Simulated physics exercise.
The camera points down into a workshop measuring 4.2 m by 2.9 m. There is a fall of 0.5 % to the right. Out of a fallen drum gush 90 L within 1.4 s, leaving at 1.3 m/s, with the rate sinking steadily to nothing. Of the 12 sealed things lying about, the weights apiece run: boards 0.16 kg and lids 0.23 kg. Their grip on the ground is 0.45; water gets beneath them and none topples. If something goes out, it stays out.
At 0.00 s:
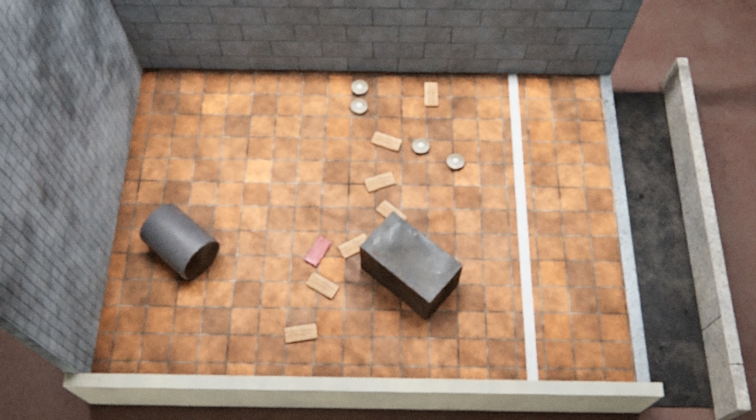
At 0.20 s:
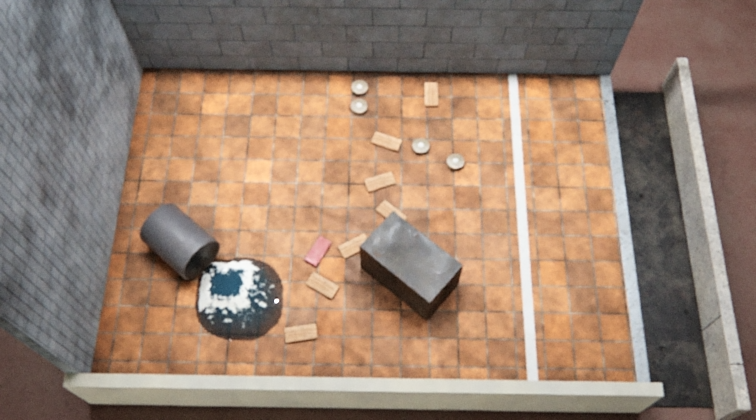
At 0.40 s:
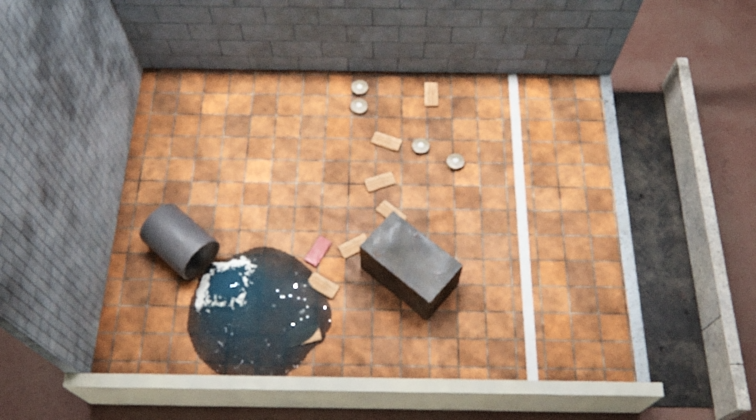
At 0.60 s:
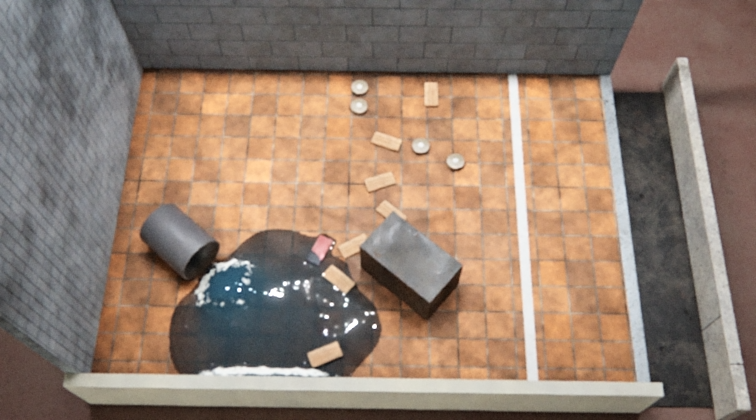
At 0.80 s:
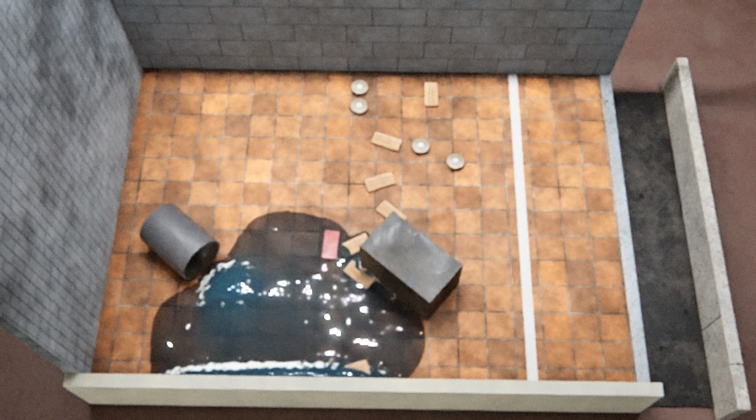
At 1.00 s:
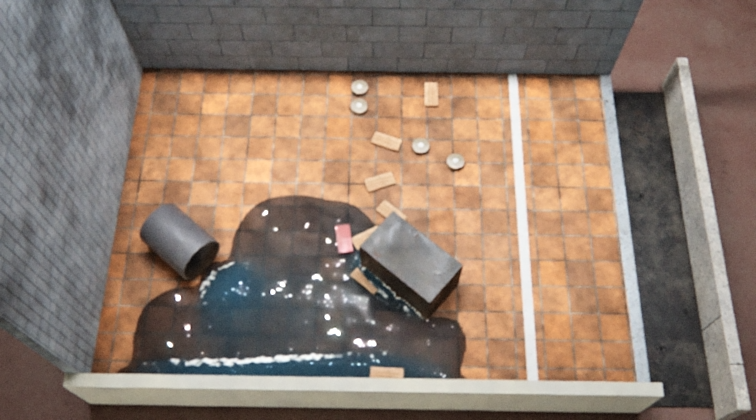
Dark water gushing from a fallen drum, spreading across a tiled workshop floor, shifting a few small boards beside a grey block.
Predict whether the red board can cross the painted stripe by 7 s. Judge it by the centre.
Keep an eye on the red board, it misses the crossing.
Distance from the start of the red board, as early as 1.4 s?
Close to 50 cm.
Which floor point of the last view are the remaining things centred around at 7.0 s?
Mean position: Approximately (433, 116).
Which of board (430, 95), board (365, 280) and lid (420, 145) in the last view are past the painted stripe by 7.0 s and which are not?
Result, in sequence: Not reached / reached / not reached.
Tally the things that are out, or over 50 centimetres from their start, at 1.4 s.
The count is 3.
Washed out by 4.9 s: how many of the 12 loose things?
The answer is 2.
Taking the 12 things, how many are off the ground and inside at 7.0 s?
Count: 2.
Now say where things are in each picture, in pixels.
The red board at (318, 251), on the bottom; 0.0 m2 under water; 0 of 12 have shifted, in the first frame.
The red board at (318, 251) rests on the ground; water covers 0.4 m2; 0 of 12 have shifted, in the second frame.
The red board at (318, 251) rests on the ground; water covers 0.9 m2; 0 of 12 have shifted, in the third frame.
The red board at (319, 250), on the bottom; water covers 1.5 m2; 2 of 12 have shifted, in the fourth frame.
The red board at (331, 245), afloat, 12 cm from its start; water covers 2.2 m2; 3 of 12 have shifted, in the fifth frame.
The red board at (344, 239) floats, 24 cm from its start; 2.6 m2 under water; 4 of 12 have shifted, in the sixth frame.
After 1.4 s the red board is near (372, 219), 0.5 m from its start, afloat; 0 of 12 are over the mark; 4 afloat.
After 3.1 s the red board is near (445, 142), 1.5 m from its start, afloat; 1 of 12 are over the mark; 3 afloat.
After 4.9 s the red board is near (478, 111), 1.9 m from its start, aground; 2 of 12 are over the mark; 1 afloat.
After 7.0 s the red board is near (478, 112), 1.9 m from its start, aground; 2 of 12 are over the mark; 2 afloat.
